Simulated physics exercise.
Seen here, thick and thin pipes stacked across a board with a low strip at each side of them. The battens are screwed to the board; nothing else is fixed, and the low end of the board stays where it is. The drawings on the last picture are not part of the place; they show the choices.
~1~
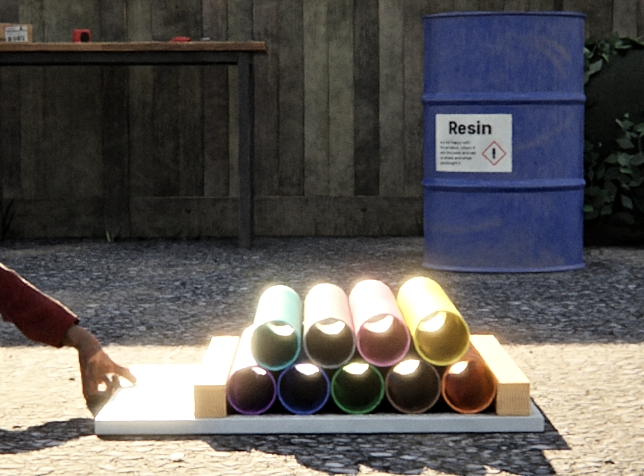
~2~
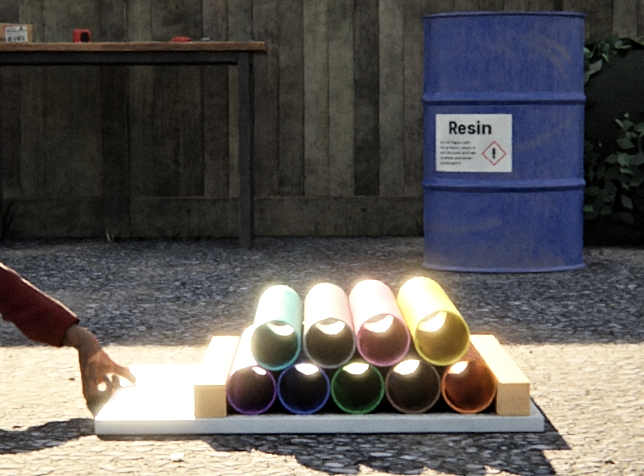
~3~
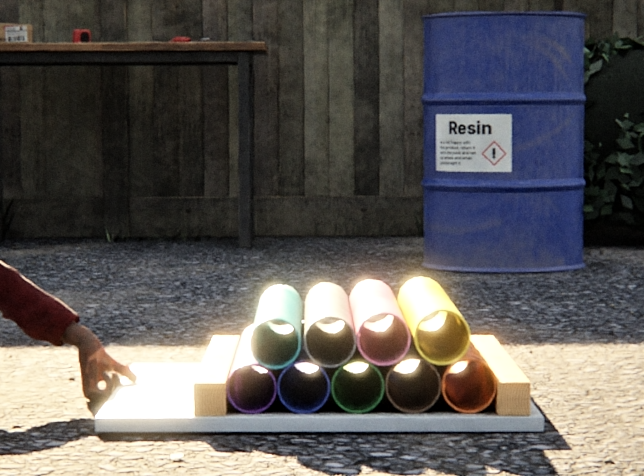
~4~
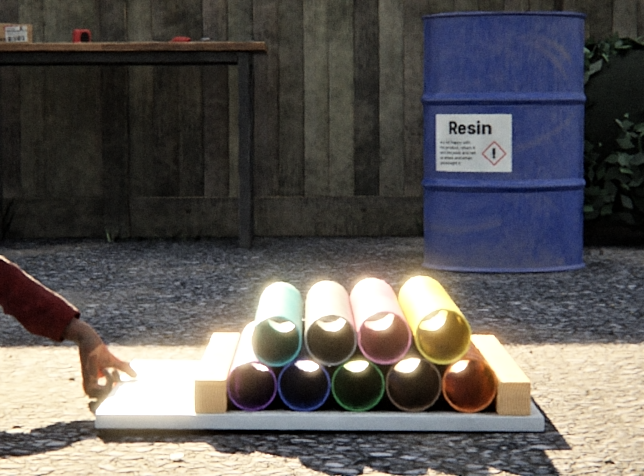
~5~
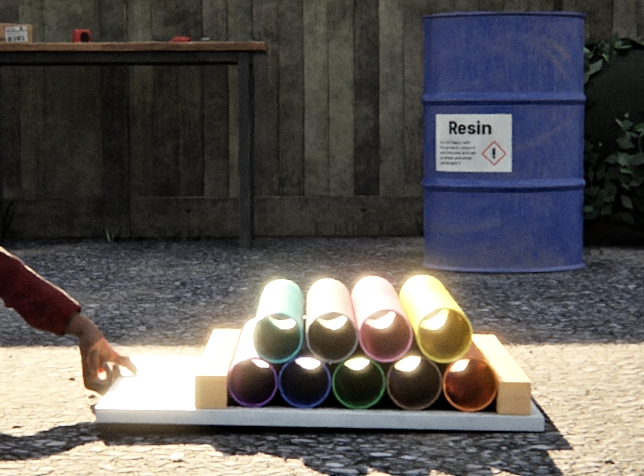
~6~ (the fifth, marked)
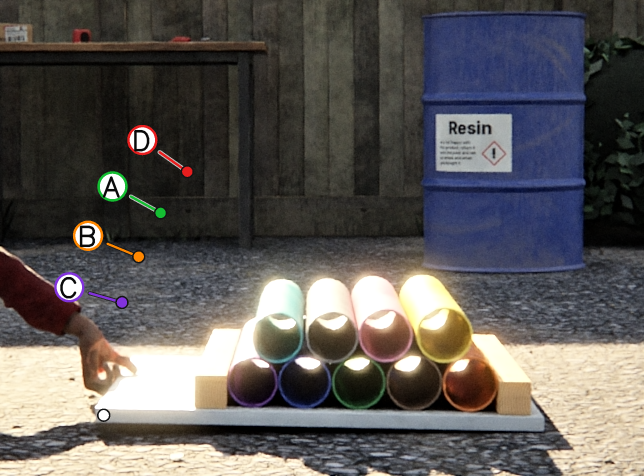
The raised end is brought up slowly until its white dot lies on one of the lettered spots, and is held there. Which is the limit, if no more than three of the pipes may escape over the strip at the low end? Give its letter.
The answer is mark A.
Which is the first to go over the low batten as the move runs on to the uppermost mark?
It is the yellow one.
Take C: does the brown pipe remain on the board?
Yes, with C.
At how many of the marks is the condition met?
Three of them.
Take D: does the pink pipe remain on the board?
The pink pipe: No.
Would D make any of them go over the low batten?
At D: Yes.
On the marked copy, A at (161, 213); B at (139, 257); C at (122, 303); D at (187, 172); the white dot at (104, 415).
With A. Early on, board at 17°.
Further on, board at 29°.
At the end, board at 29°, one over the low batten (yellow).
As for the rest, B none over the low batten; C none over the low batten; D four over the low batten (turquoise, grey, yellow, pink).
